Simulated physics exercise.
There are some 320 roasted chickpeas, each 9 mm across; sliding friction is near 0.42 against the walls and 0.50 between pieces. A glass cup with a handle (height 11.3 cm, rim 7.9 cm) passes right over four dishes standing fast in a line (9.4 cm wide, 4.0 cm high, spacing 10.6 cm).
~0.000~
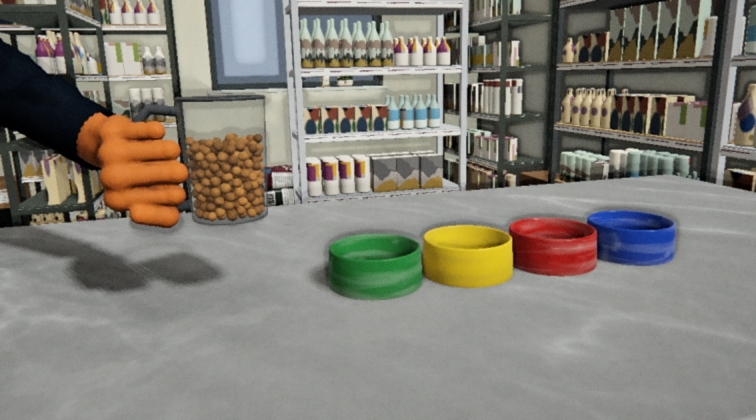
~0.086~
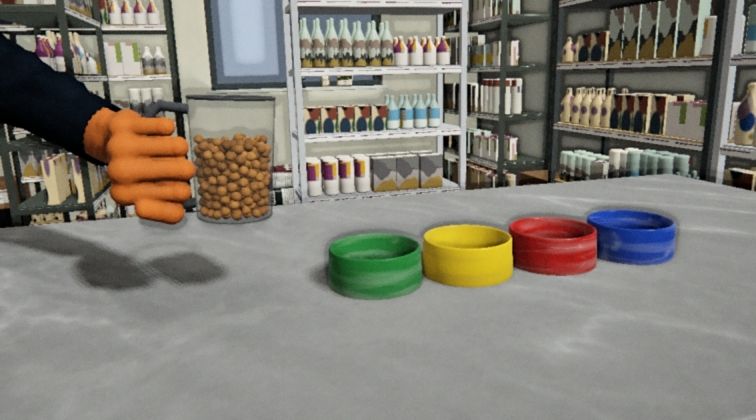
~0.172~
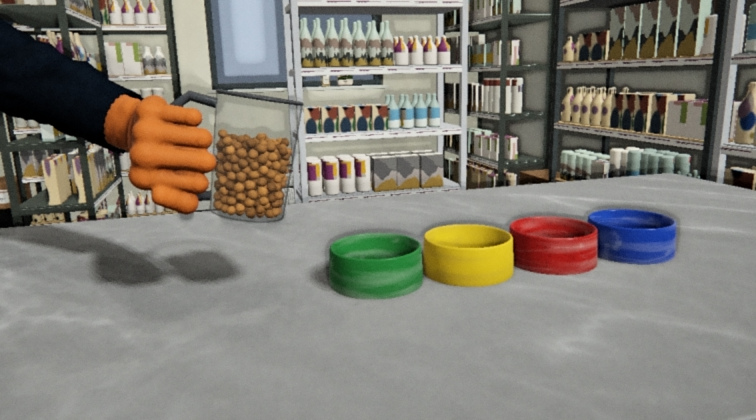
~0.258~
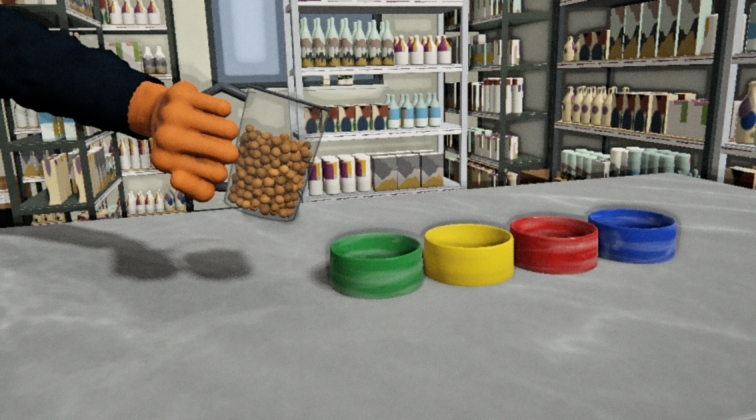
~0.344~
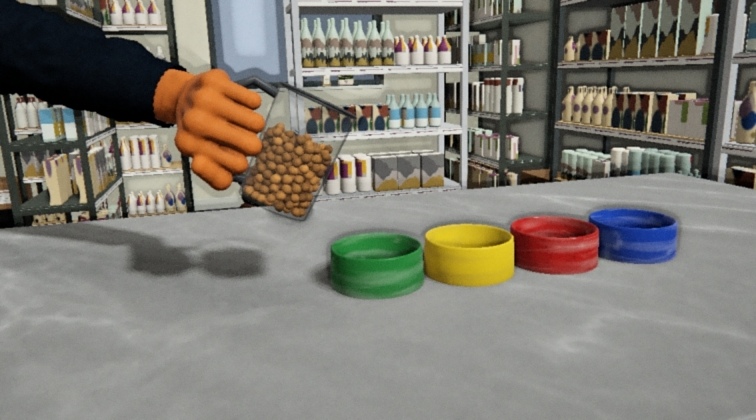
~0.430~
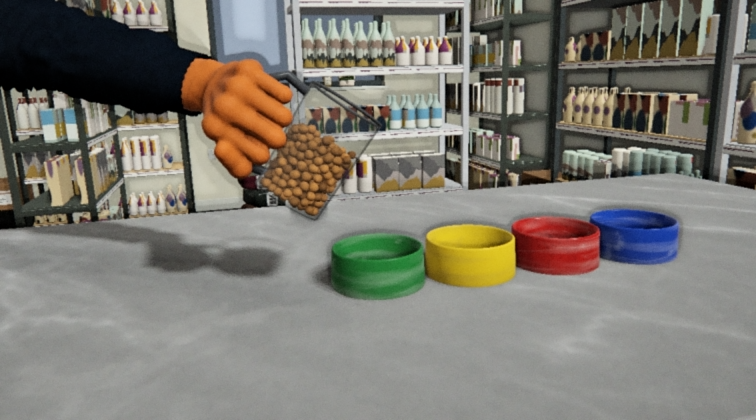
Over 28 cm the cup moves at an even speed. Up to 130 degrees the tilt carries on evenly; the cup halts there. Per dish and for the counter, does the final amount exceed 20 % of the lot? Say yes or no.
Red: Yes, blue: No, green: No, yellow: No, counter: No.
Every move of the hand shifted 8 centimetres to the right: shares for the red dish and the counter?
The red dish would get 10 and the counter 20.
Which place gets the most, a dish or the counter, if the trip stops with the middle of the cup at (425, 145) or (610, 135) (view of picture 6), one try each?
First try: Yellow; second try: Red.
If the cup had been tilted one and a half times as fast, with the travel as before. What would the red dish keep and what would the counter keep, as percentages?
Red 30, counter 20.
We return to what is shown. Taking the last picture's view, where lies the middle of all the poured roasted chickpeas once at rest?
When it all comes to rest, the middle is near (553, 240).
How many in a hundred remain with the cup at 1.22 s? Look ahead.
Around 95 percent.
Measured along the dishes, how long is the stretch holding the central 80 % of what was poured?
The stretch is around 6 cm long.
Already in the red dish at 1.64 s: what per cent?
95 % so far.
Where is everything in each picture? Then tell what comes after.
The first frame shows cup at (226, 158), tilt 0 degrees, lip at (264, 97), moved 0.0 cm; middle of the pieces at (226, 180); green dish at (375, 247); yellow dish at (467, 237); red dish at (552, 229); blue dish at (630, 221).
The second frame shows cup at (233, 157), tilt 3 degrees, lip at (274, 98), moved 0.7 cm; middle of the pieces at (232, 180).
The third frame shows cup at (254, 156), tilt 11 degrees, lip at (302, 104), moved 2.6 cm; middle of the pieces at (249, 178).
The fourth frame shows cup at (275, 155), tilt 19 degrees, lip at (329, 110), moved 4.6 cm; middle of the pieces at (267, 175).
The fifth frame shows cup at (296, 154), tilt 27 degrees, lip at (354, 118), moved 6.6 cm; middle of the pieces at (285, 173).
The sixth frame shows cup at (317, 153), tilt 35 degrees, lip at (379, 126), moved 8.5 cm; middle of the pieces at (304, 170); green dish at (377, 247); yellow dish at (470, 237); red dish at (555, 228); blue dish at (633, 220). Its pace works out near 95 degrees a second; the hand travels 23 cm a second.
After 0.91 s, tilt 81 degrees; cup holds 100 %.
Then, at 1.22 s, tilt 110 degrees; cup holds 95 %, red 5 %.
After 1.64 s, tilt 130 degrees; cup holds 0 %, red 95 %.
In the end, at 2.1 s, red 95 %, blue 0 %, green 0 %, yellow 0 %, counter 5 %.
